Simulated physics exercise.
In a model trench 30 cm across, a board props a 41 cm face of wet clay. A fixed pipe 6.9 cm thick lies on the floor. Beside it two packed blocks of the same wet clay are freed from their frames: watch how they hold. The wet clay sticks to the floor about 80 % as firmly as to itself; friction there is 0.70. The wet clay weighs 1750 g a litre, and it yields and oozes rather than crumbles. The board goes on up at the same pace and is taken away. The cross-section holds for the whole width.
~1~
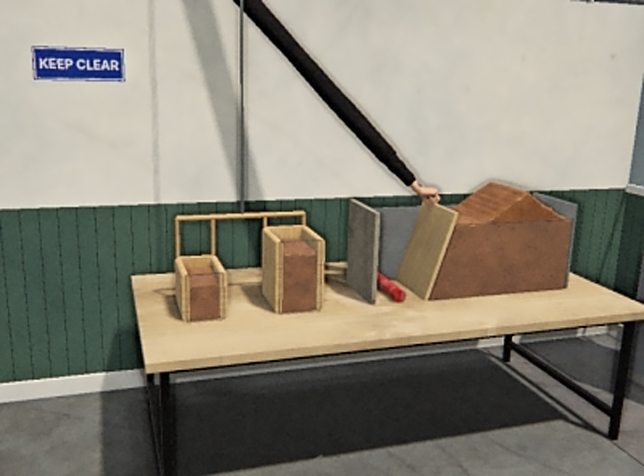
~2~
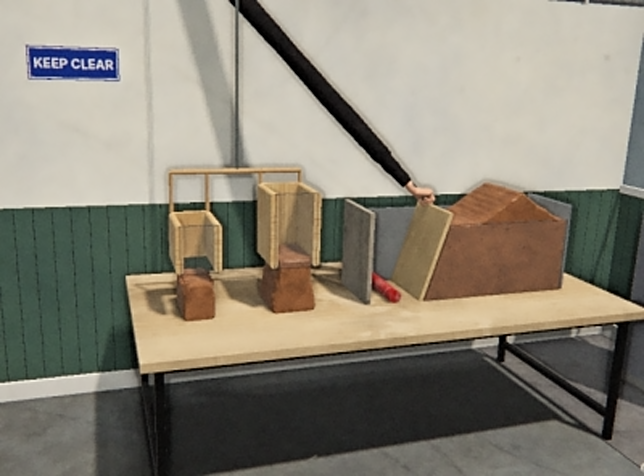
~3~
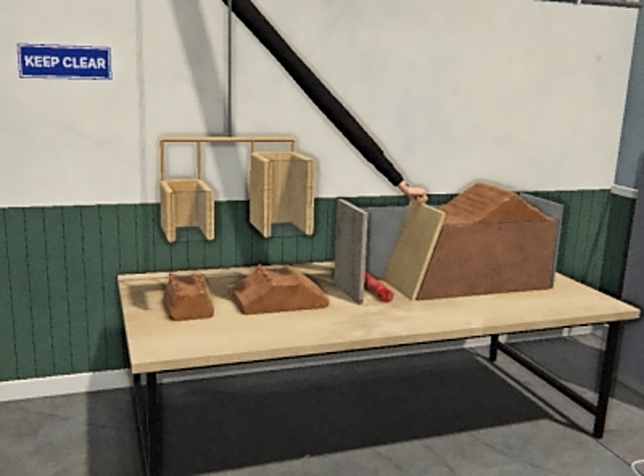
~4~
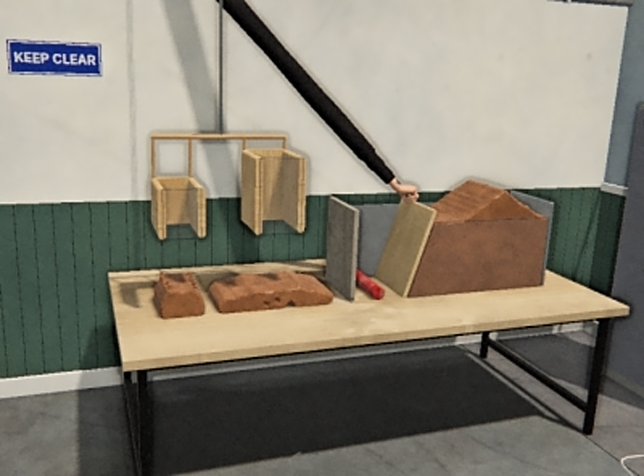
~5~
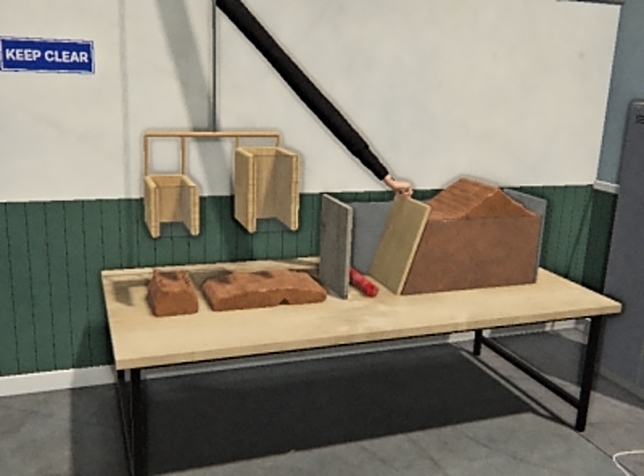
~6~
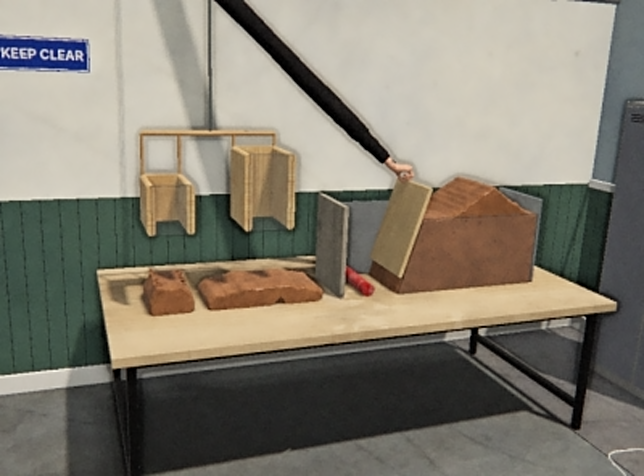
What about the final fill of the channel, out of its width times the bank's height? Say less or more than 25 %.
Expect more than 25 %.
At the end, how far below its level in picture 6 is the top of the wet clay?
Roughly 13.5 cm.
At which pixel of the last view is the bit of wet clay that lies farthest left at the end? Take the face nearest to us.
Around (347, 276).
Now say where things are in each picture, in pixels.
The first picture shows top of the board at (455, 224), not yet moved; top of the wet clay at (532, 195); blocks stand 19 cm, 31 cm (left to right).
The second picture shows top of the board at (450, 225), not yet moved; top of the wet clay at (527, 196); blocks stand 18 cm, 28 cm (left to right).
The third picture shows top of the board at (443, 224), not yet moved; top of the wet clay at (519, 196); blocks stand 14 cm, 16 cm (left to right).
The fourth picture shows top of the board at (434, 222), not yet moved; top of the wet clay at (509, 193); blocks stand 14 cm, 11 cm (left to right).
The fifth picture shows top of the board at (428, 218), moved 9 mm; top of the wet clay at (502, 191); blocks stand 14 cm, 11 cm (left to right).
The sixth picture shows top of the board at (430, 200), moved 10 cm; top of the wet clay at (498, 190); blocks stand 14 cm, 11 cm (left to right).
Then, 0.25 s after the last picture, the fallen stuff reaches 24 % of the way across, with nothing on top of the pipe; the channel is 6 % full.
Then, 0.54 s after the last picture, the fallen stuff reaches 67 % of the way across, with 9.9 cm on top of the pipe; the channel is 28 % full.
Then, 0.84 s after the last picture, the fallen stuff reaches 98 % of the way across, with 16 cm on top of the pipe; the channel is 50 % full.
Then, 1.13 s after the last picture, the fallen stuff reaches 98 % of the way across, with 15 cm on top of the pipe; the channel is 52 % full.
Then, 1.23 s after the last picture, at the end, the fallen stuff reaches 98 % of the way across, with 15 cm on top of the pipe; the channel is 52 % full.
